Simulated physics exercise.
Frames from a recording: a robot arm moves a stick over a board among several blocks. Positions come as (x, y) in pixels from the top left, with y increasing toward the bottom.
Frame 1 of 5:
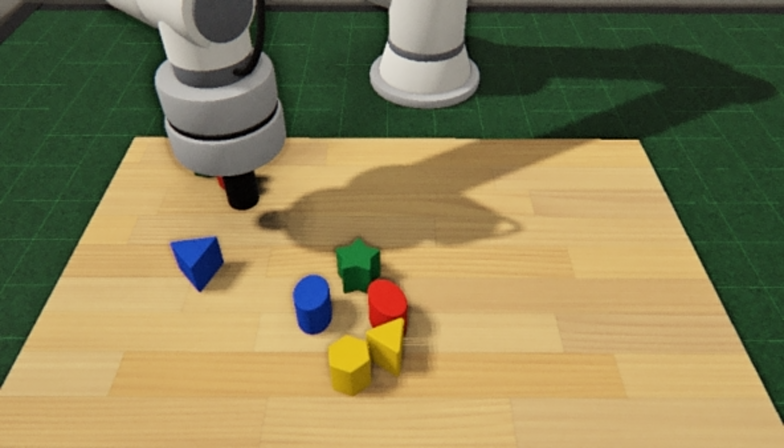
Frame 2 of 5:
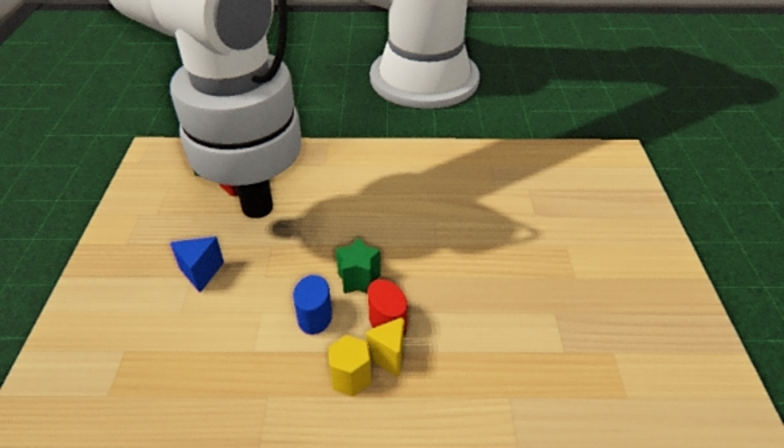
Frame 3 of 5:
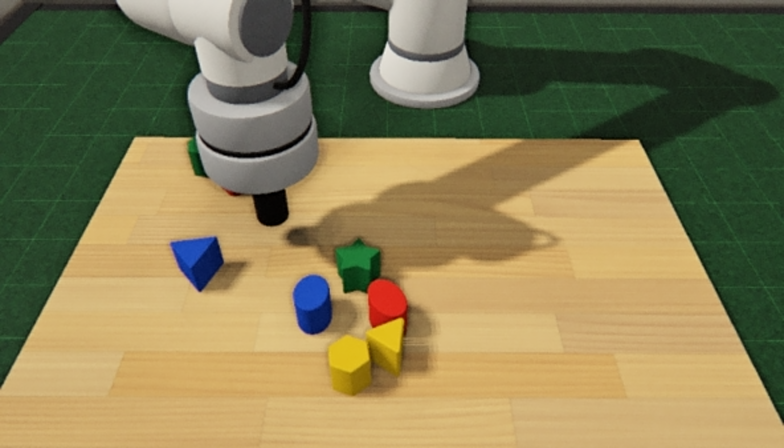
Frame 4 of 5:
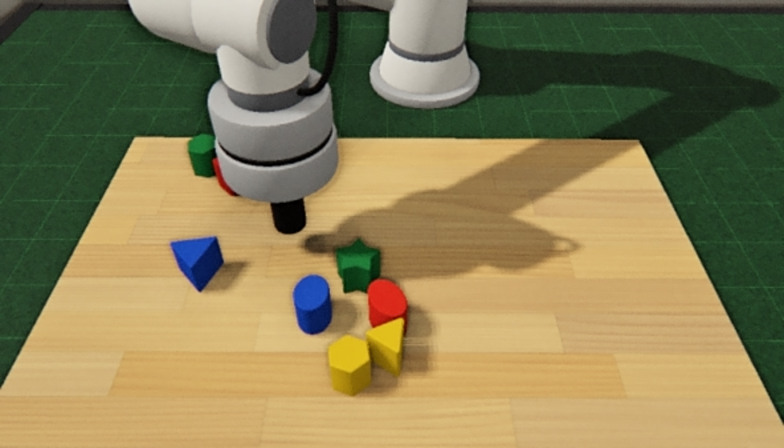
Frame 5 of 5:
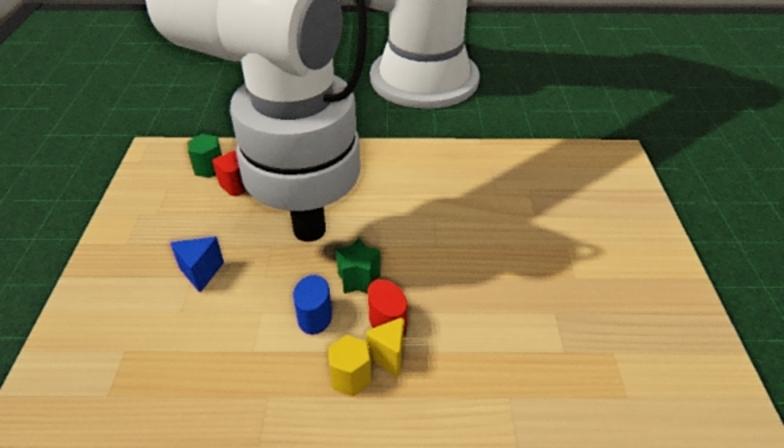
On a wooden board, a robot arm moves a black stick rightward and slightly nearer, while the scattered coloured blocks stay still.
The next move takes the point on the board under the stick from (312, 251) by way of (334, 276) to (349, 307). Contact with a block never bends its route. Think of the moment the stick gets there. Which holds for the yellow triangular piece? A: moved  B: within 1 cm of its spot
B (within 1 cm of its spot)
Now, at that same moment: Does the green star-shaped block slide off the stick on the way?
Yes, I think so.
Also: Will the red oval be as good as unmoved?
I expect not.
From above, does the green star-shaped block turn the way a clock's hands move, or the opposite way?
Counterclockwise from above.
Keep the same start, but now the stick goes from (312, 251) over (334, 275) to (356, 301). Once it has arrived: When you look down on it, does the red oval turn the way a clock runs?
The answer is yes.
On the path given first. Halfway along, stick at (333, 258); green star-shaped block at (367, 260), turned 30° anticlockwise.
At the end, stick at (348, 288); green star-shaped block at (379, 268), turned 85° anticlockwise; red oval at (401, 301), turned 20° clockwise; yellow triangular piece unmoved.
